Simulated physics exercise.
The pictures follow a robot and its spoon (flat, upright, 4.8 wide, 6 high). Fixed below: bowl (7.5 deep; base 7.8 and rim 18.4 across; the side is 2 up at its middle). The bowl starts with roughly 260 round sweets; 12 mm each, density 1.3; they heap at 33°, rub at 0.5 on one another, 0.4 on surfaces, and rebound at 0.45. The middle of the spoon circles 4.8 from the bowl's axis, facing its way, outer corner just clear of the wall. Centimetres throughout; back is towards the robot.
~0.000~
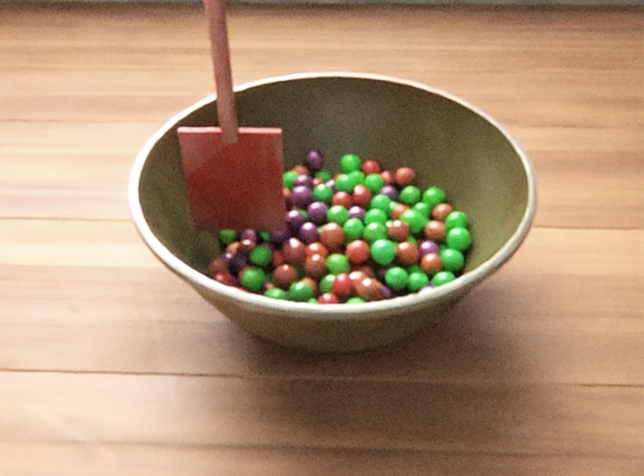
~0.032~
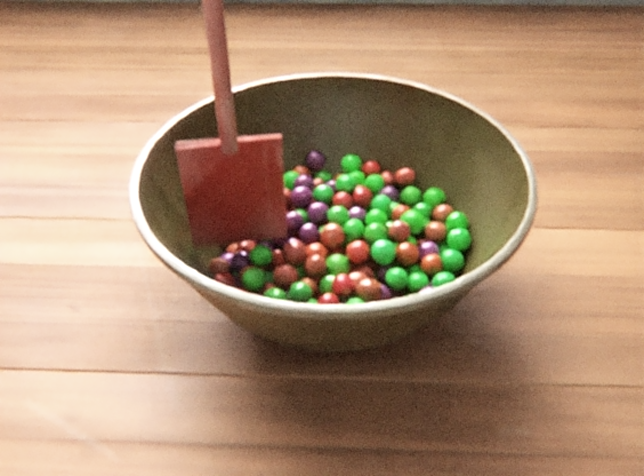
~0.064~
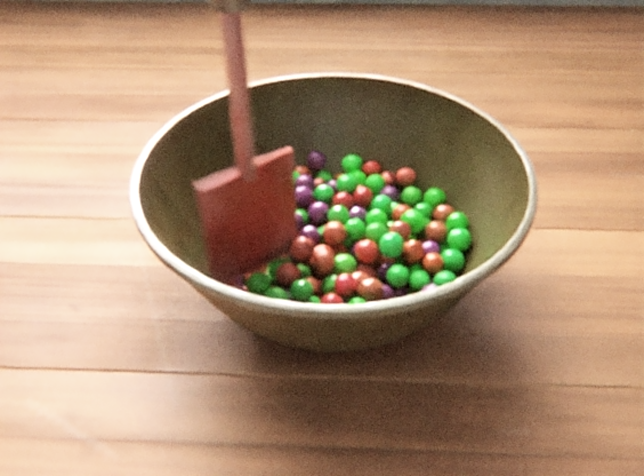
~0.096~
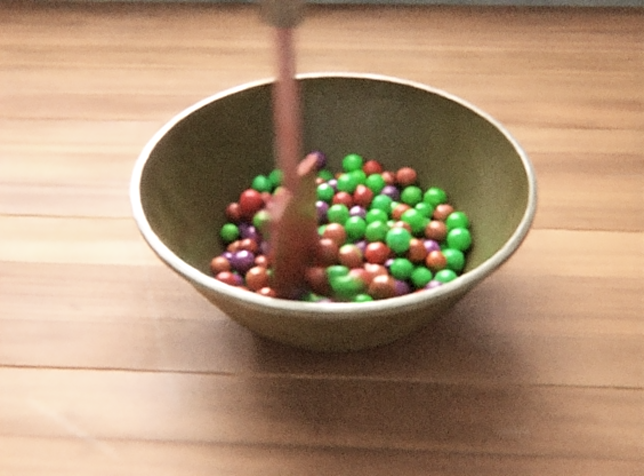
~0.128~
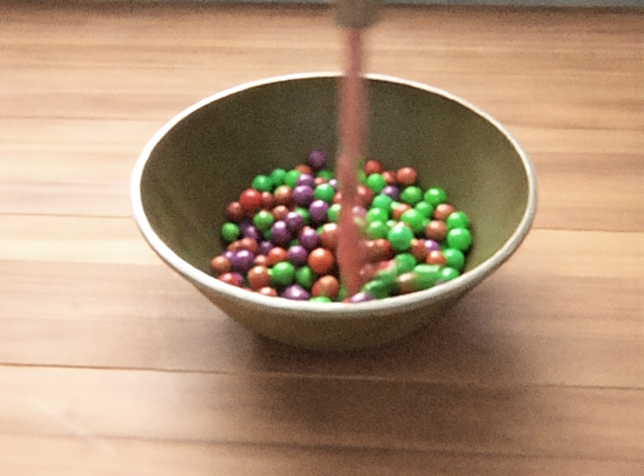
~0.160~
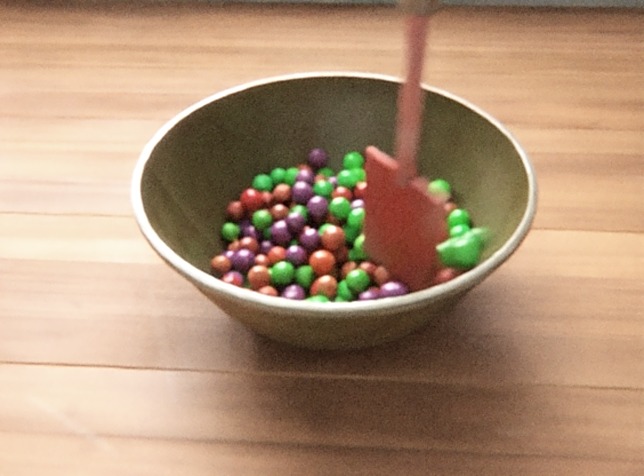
At the start, a flat red spatula rests against the left inside of an olive bowl of green, red, brown and purple balls on a wooden surface. It moves toward the near side, turns edge-on as it sweeps rightward through the balls, then pushes green ones along the right side.
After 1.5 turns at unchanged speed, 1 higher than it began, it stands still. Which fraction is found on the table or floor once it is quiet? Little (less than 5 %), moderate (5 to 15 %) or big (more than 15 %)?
A moderate share, 5 to 15 %, ends on the table or floor.
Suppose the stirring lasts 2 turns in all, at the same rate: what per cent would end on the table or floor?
Then about 15 per cent.
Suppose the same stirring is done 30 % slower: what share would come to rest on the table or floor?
In that case some 0 per cent.
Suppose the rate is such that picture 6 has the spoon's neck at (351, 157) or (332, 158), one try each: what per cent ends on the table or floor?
About 5 and 0 per cent.
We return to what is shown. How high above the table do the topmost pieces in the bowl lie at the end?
Roughly 5.0 cm.
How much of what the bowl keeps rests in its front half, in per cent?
About 50 per cent.
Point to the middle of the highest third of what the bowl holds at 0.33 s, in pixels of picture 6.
Around (292, 182).
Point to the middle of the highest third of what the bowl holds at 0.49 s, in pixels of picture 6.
Near (316, 261).
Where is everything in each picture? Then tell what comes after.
The first picture shows spoon neck at (226, 101), 0° round; upper third of the load around (351, 232), from x 220 to 460, top at y 160; 263 in the bowl.
The second picture shows spoon neck at (225, 111), 12° round; upper third of the load around (352, 232), from x 220 to 460, top at y 160.
The third picture shows spoon neck at (243, 137), 41° round; upper third of the load around (352, 234), from x 220 to 460, top at y 160.
The fourth picture shows spoon neck at (290, 155), 71° round; upper third of the load around (356, 236), from x 220 to 460, top at y 160.
The fifth picture shows spoon neck at (352, 157), 101° round; upper third of the load around (371, 233), from x 220 to 460, top at y 160.
The sixth picture shows spoon neck at (408, 142), 131° round; upper third of the load around (381, 223), from x 220 to 475, top at y 160; 263 in the bowl.
By 0.33 s, 287° round, highest piece 11 above the table; 253 in the bowl, 10 in flight or on the tool.
By 0.49 s, 83° round, highest piece 9 above the table; 241 in the bowl, 13 on the table or floor, 9 in flight or on the tool.
By 0.78 s, 180° round, highest piece 5 above the table; 240 in the bowl, 23 on the table or floor.
By 1.48 s, 180° round, highest piece 5 above the table; 240 in the bowl, 23 on the table or floor.
Final count, 240 in the bowl, 23 on the table or floor. That is 9 % on the table or floor.
